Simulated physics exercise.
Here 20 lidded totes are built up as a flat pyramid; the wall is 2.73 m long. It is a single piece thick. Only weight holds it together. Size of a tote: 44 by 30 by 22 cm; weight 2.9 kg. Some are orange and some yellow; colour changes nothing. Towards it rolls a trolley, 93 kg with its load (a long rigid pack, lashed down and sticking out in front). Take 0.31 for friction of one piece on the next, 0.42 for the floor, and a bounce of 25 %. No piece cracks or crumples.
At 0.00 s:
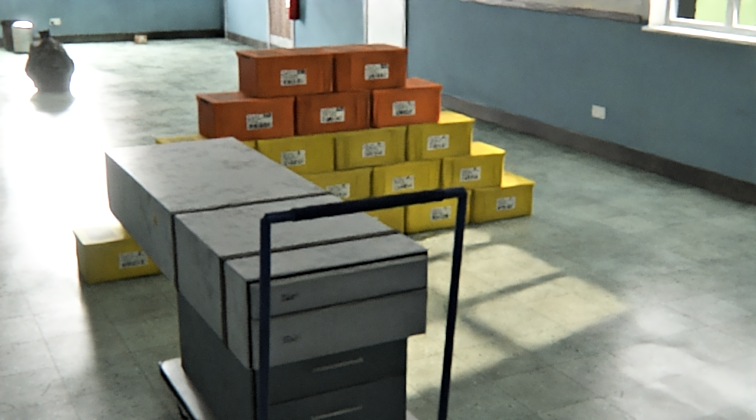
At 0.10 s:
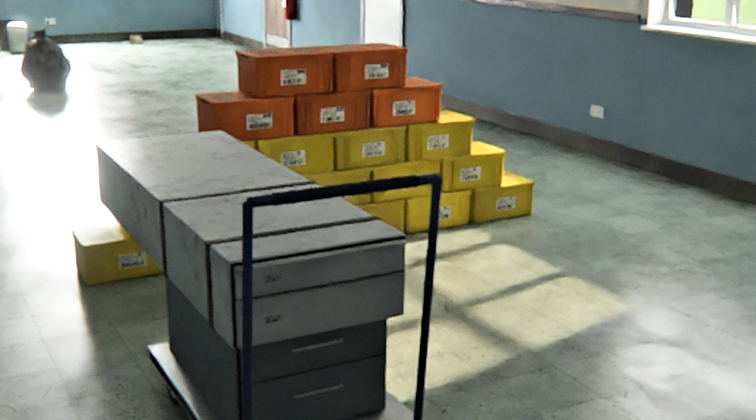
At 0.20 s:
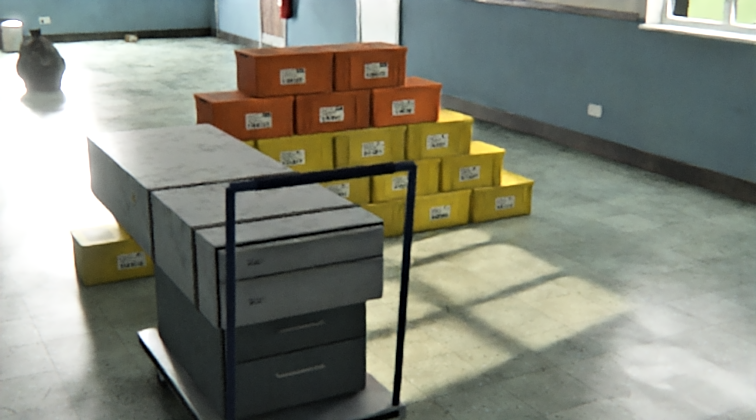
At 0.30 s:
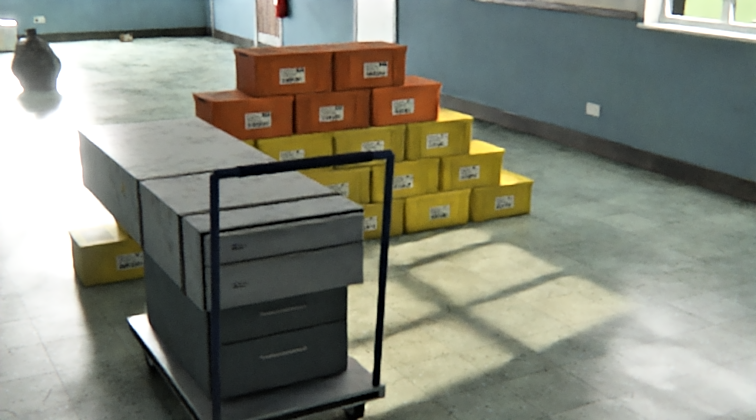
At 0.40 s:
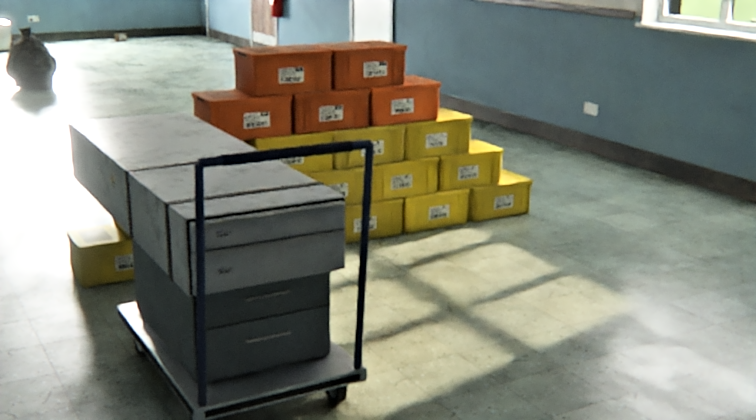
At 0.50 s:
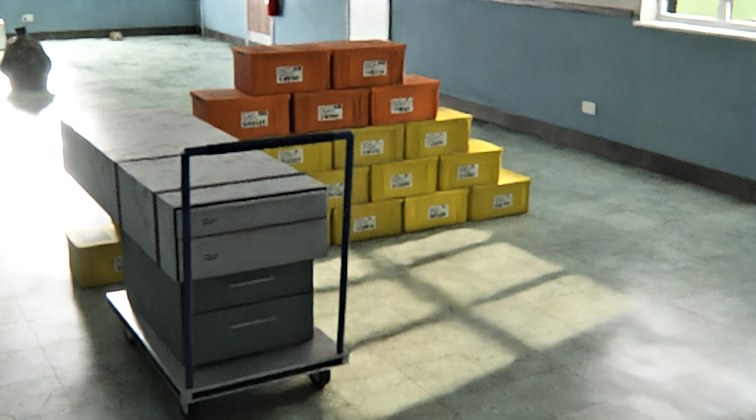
In this clip, a trolley carrying long grey boxes rolls away across a sunlit floor toward a stepped stack of orange and yellow totes, its front load passing into the stack's line as one tote shifts slightly.
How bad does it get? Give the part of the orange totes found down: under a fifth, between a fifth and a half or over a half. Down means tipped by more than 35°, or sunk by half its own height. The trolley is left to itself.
The part is under a fifth.
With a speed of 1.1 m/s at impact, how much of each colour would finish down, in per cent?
In that case yellow 10, orange 0 per cent.
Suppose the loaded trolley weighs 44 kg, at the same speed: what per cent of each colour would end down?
Then yellow 10, orange 0 per cent.
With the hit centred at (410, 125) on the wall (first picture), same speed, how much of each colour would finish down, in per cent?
Then yellow 20, orange 60 per cent.
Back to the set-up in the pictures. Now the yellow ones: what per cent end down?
By colour: Yellow 10 per cent.
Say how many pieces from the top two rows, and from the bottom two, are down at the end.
Top 0, bottom 1.
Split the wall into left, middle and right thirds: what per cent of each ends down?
Left 30, middle 0, right 0 per cent.
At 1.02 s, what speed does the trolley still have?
Near 1.2 m/s.
Around 1.02 s, load 1.03 m past the wall's line, still rolling; none of the 5 orange totes down (1 of 20 in all colours); top orange tote displaced 25 mm.
Around 1.70 s, load 1.66 m past the wall's line, still rolling; none of the 5 orange totes down (1 of 20 in all colours); top orange tote displaced 35 mm; top yellow tote displaced 17 mm.
Finally (4.0 s), load 2.31 m past the wall's line, stopped; none of the 5 orange totes down (2 of 20 in all colours); top orange tote displaced 35 mm; top yellow tote unmoved. That is 0 per cent. Seen by the last camera, middles, top orange tote near (278, 68), top yellow tote near (283, 149).
